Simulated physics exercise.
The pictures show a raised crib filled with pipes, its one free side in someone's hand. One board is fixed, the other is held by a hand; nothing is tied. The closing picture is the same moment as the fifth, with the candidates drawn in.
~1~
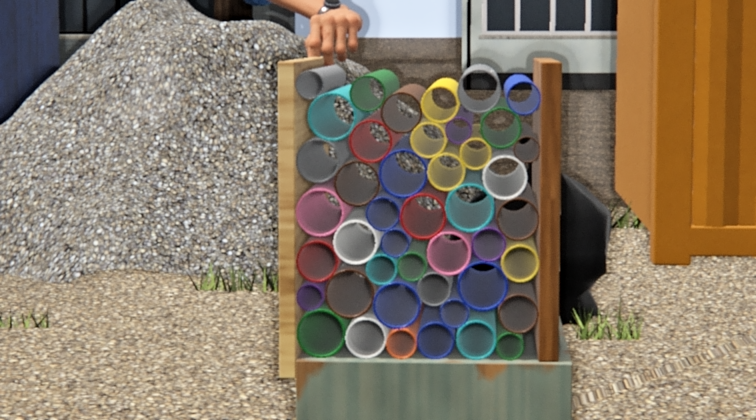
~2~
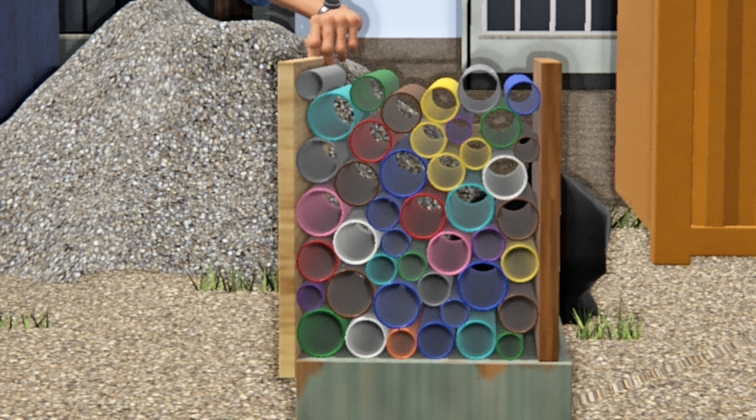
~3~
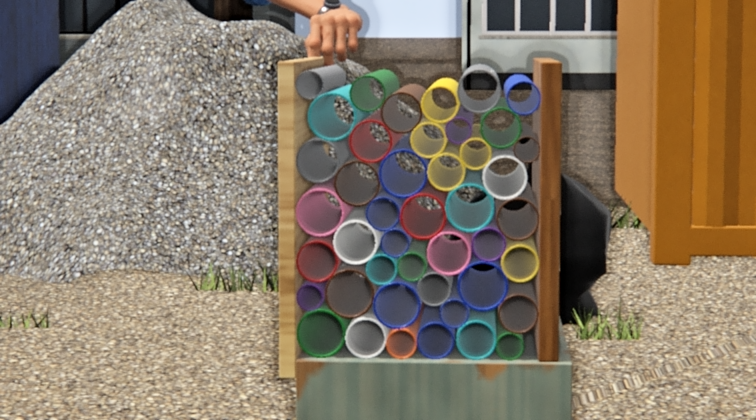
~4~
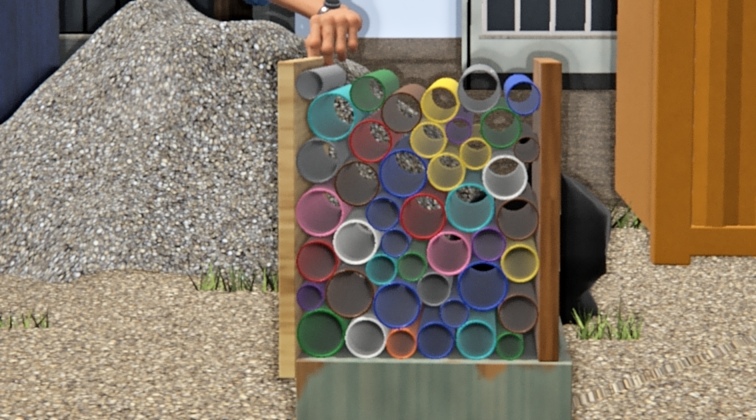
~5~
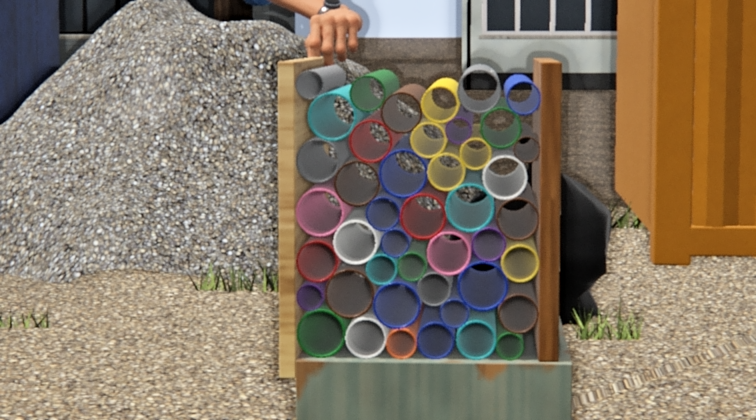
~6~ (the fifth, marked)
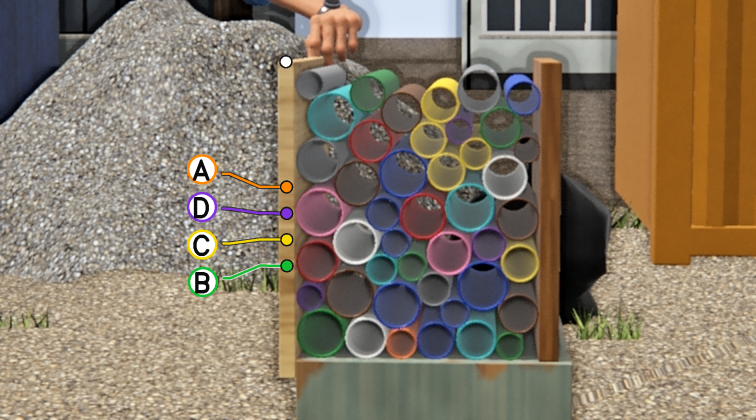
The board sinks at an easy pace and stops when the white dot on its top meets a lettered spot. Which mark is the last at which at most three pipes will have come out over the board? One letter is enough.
Slide it to A.
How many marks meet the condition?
One of them.
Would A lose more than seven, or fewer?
At A, fewer than seven.
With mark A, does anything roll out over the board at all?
Yes.
On the copy, A at (286, 187); B at (287, 266); C at (287, 239); D at (287, 213); the white dot at (286, 62).
On A. First, top of the board (296, 118).
Then, top of the board (296, 184).
Finally, top of the board (296, 186), one out over the board.
By contrast, B more than three out over the board; C more than three out over the board; D more than three out over the board.
